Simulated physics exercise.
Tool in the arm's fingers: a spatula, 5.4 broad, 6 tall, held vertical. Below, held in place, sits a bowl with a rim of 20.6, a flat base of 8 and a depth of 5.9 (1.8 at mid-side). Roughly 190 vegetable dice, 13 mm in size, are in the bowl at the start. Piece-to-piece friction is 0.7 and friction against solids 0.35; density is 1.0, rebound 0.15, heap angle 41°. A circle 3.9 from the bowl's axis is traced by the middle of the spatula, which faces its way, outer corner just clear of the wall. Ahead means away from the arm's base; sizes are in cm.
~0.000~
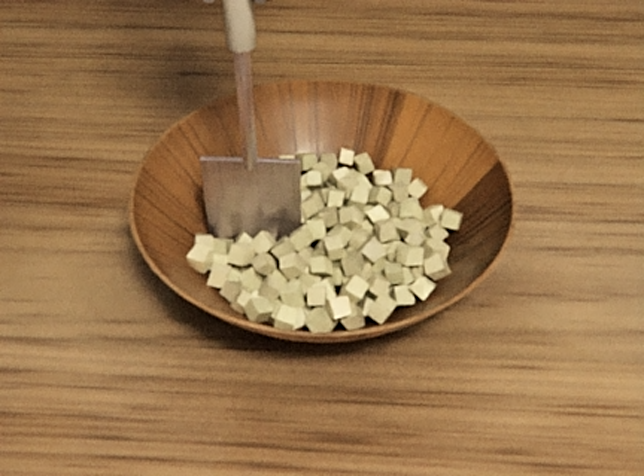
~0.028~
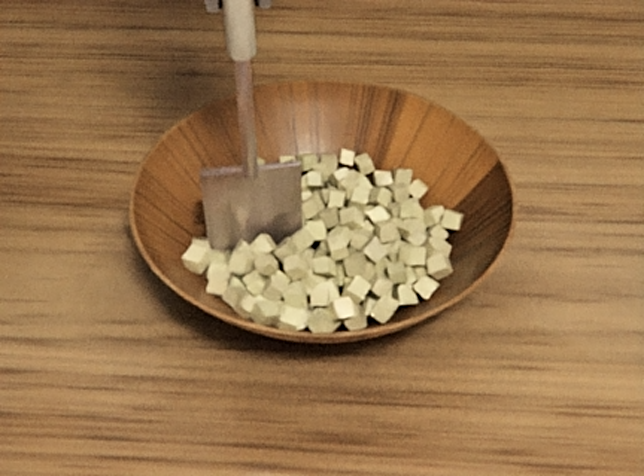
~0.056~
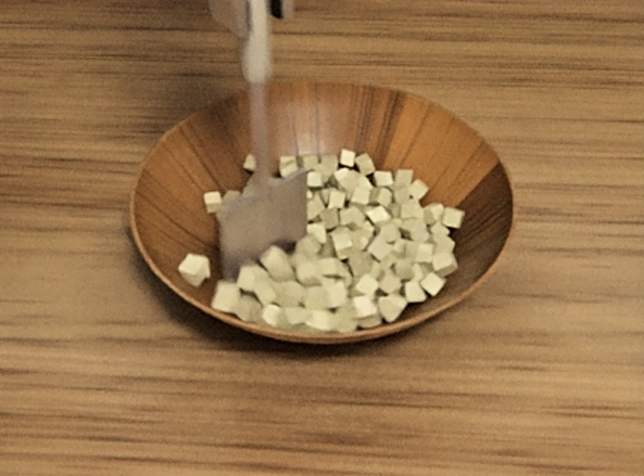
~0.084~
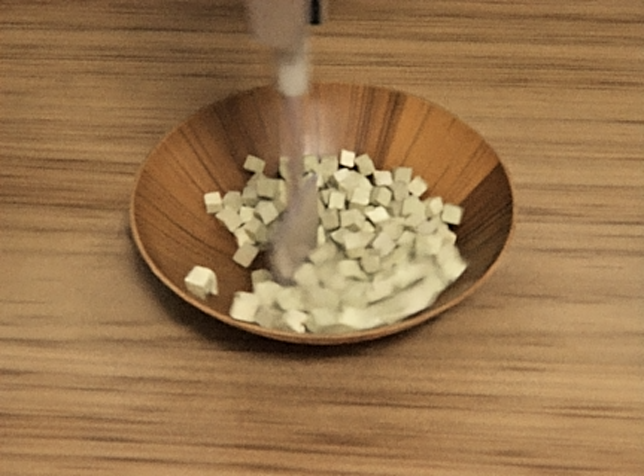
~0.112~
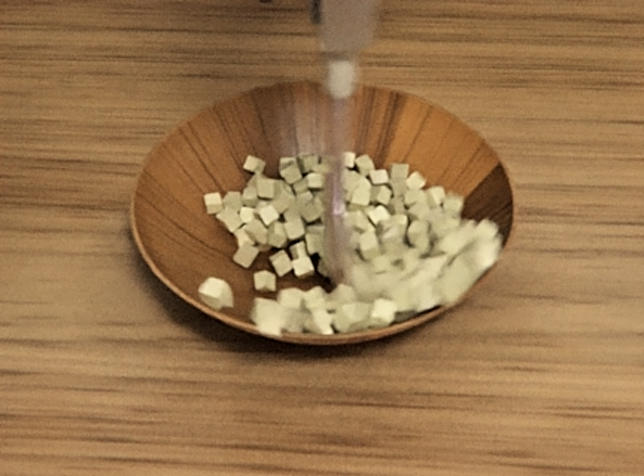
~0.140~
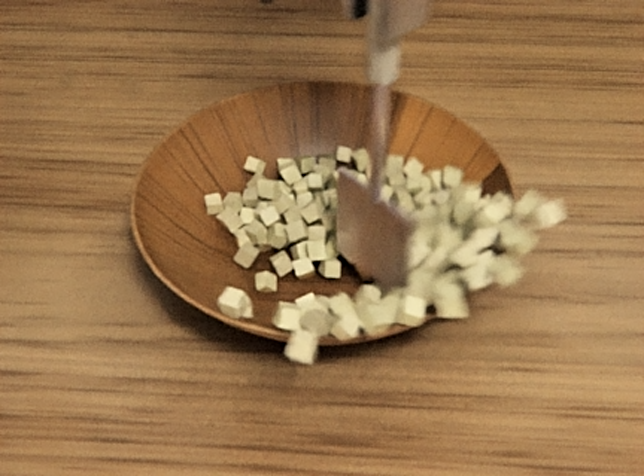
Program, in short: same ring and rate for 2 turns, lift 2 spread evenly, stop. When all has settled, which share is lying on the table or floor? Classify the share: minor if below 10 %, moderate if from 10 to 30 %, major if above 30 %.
Major, above 30 %.
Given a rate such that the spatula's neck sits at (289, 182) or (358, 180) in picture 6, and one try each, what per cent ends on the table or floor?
About 10 % for one try and about 35 % for the other, in order.
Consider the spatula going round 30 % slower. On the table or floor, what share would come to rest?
I'd expect about 20 %.
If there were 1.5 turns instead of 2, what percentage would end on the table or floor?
In that case some 35 per cent.
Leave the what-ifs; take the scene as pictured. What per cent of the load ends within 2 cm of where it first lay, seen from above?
Around 5 in a hundred.
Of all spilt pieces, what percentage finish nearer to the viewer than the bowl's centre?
40 %.
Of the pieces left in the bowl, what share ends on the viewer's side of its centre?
It comes to near 55 percent.
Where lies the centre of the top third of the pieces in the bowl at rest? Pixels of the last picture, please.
Centre, approx.: (375, 254).
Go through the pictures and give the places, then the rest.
The first frame shows spatula neck at (248, 137), 0° round; upper third of the load around (330, 231), from x 200 to 450, top at y 155; 191 in the bowl.
The second frame shows spatula neck at (249, 145), 11° round; upper third of the load around (327, 235), from x 195 to 455, top at y 155.
The third frame shows spatula neck at (262, 167), 40° round; upper third of the load around (317, 261), from x 195 to 455, top at y 160.
The fourth frame shows spatula neck at (295, 182), 71° round; upper third of the load around (350, 279), from x 200 to 455, top at y 160.
The fifth frame shows spatula neck at (338, 184), 103° round; upper third of the load around (389, 280), from x 215 to 485, top at y 160; 190 in the bowl, 1 in flight or on the tool.
The sixth frame shows spatula neck at (377, 171), 134° round; upper third of the load around (437, 260), from x 215 to 545, top at y 155; 184 in the bowl, 7 in flight or on the tool.
By 0.34 s, 359° round, highest piece 10 above the table; 129 in the bowl, 34 on the table or floor, 28 in flight or on the tool.
By 0.54 s, 225° round, highest piece 7 above the table; 113 in the bowl, 76 on the table or floor, 2 in flight or on the tool.
By 0.85 s, 0° round, highest piece 4 above the table; 112 in the bowl, 79 on the table or floor.
By 1.55 s, 0° round, highest piece 4 above the table; 112 in the bowl, 79 on the table or floor.
Final count, 112 in the bowl, 79 on the table or floor. That is 41 % on the table or floor.
